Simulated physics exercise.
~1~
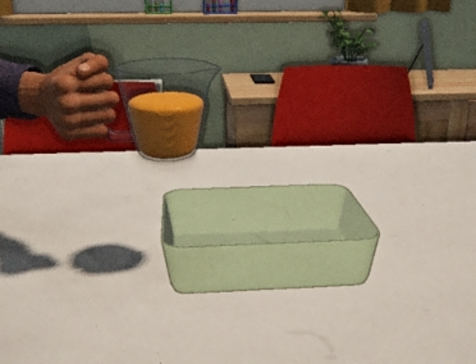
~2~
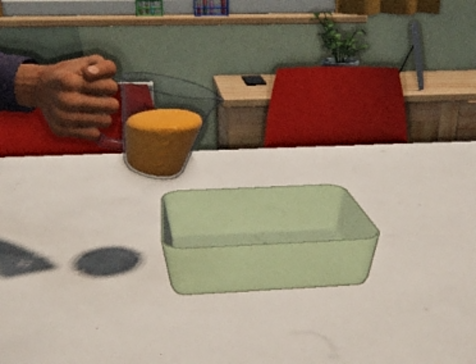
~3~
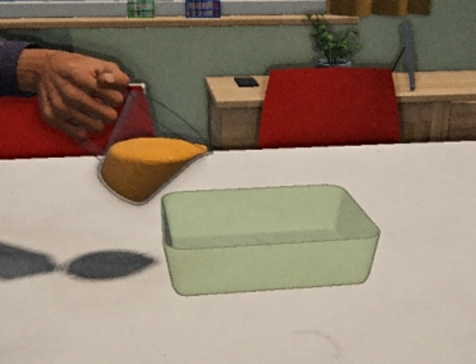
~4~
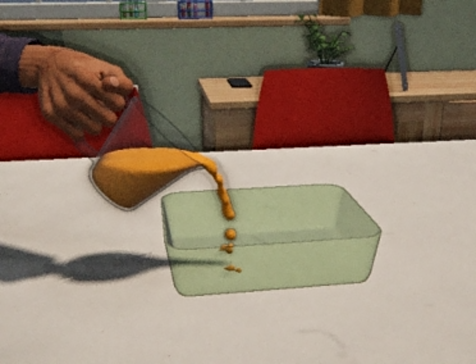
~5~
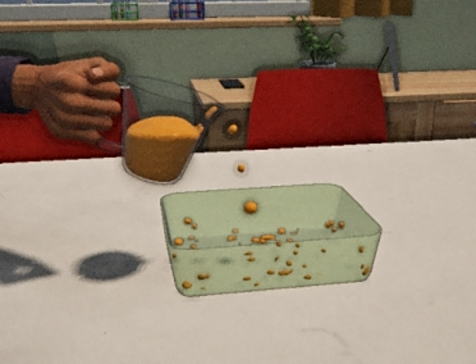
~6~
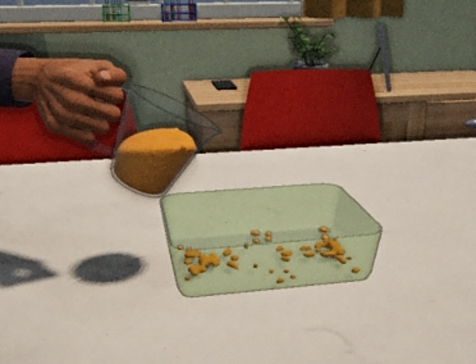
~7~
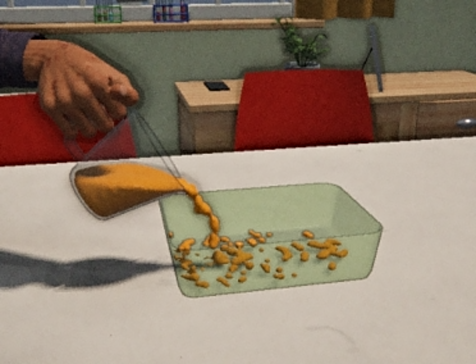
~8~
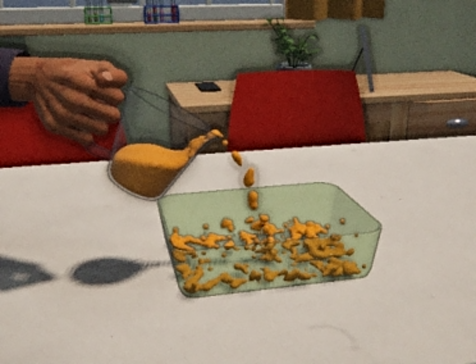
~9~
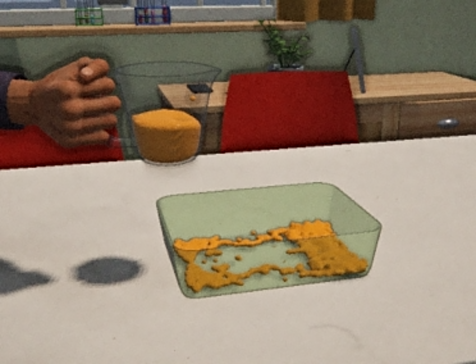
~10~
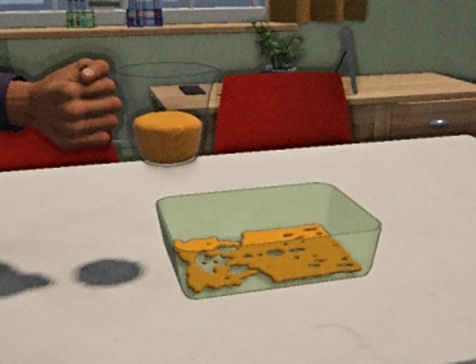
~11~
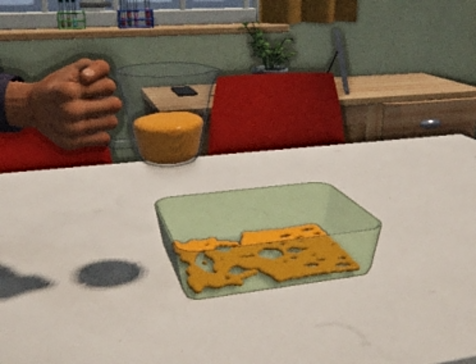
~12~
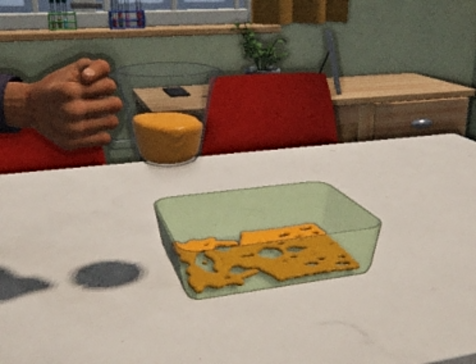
A hand tipped a clear jug of orange juice over a pale green dish, eased it back, then tipped it further and levelled it again, leaving a thin, patchy layer across the dish's bottom and plenty of juice in the jug.
